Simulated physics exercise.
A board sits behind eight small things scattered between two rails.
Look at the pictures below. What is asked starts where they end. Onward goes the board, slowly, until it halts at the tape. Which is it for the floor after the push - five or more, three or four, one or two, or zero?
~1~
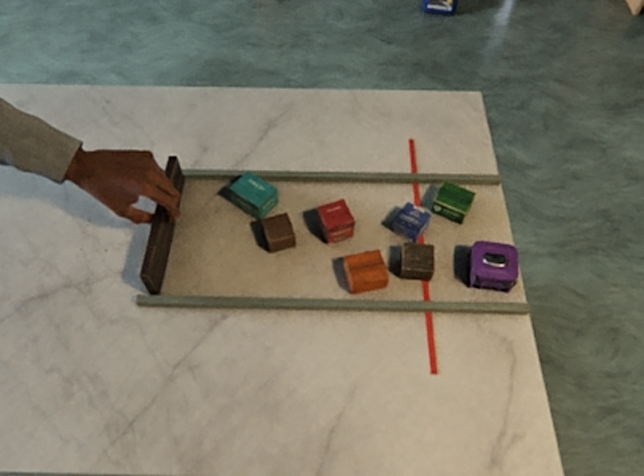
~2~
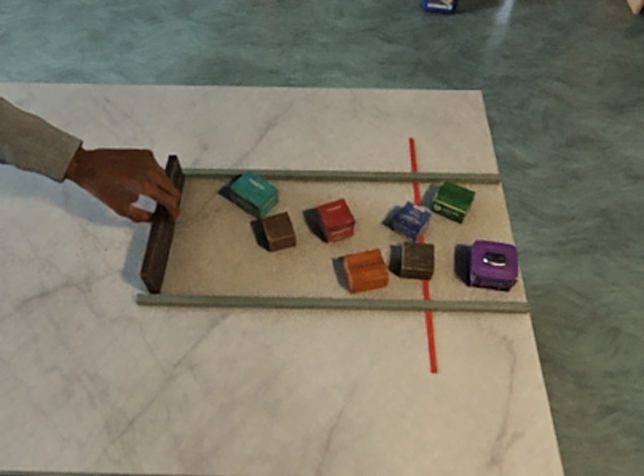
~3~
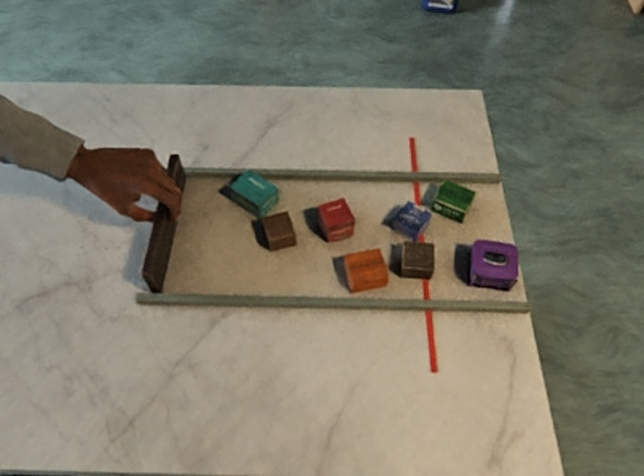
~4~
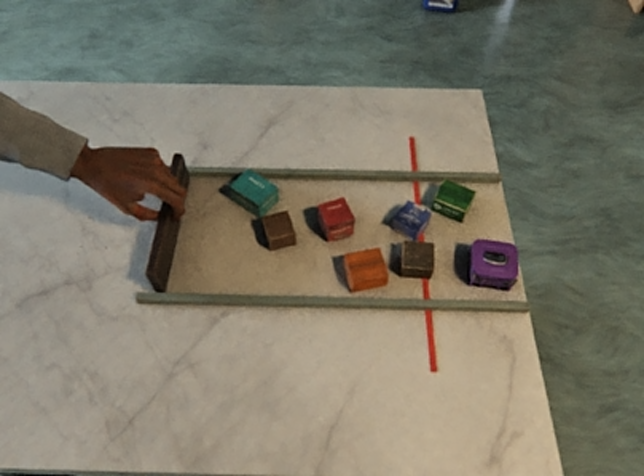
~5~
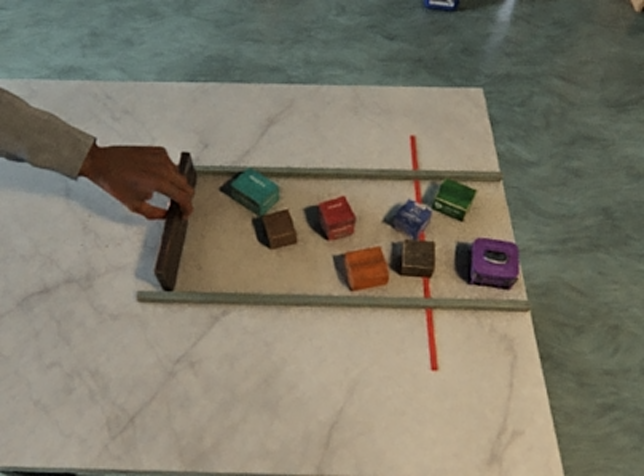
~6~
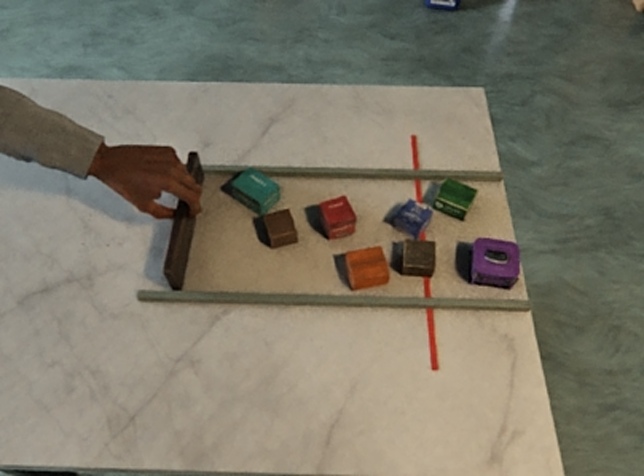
Count them up and nothing's fallen, not one.
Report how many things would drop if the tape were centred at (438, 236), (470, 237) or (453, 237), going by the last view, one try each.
The counts would be 1, 4 and 2.
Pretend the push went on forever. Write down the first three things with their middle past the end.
The purple case, the blue box, the green box.
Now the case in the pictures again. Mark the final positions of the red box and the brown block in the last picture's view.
The red box settles near (466, 223); as for the brown block, near (438, 236).
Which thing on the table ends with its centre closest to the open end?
The one you want is the purple case.
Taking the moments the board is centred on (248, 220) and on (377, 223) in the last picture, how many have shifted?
Counting first: 1, next 6.
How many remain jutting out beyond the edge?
Expected count: 1.
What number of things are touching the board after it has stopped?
The count in contact is 3.
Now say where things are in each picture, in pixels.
The first picture shows purple case (492, 267); green box (453, 202); black block (417, 262); board (164, 223); tape (421, 240).
The second picture shows green box (453, 202); orange box (366, 271).
The third picture shows black block (417, 260); blue box (412, 221).
The fourth picture shows purple case (492, 265); board (170, 220).
The fifth picture shows green box (454, 200); turquoise box (255, 192).
The sixth picture shows purple case (493, 263); green box (455, 199); black block (418, 258); board (186, 219); tape (423, 236).
Soon after, none off yet; purple case at rest near (493, 263); green box at rest near (455, 199); black block at rest near (418, 258).
At rest, the number that fall off is zero.
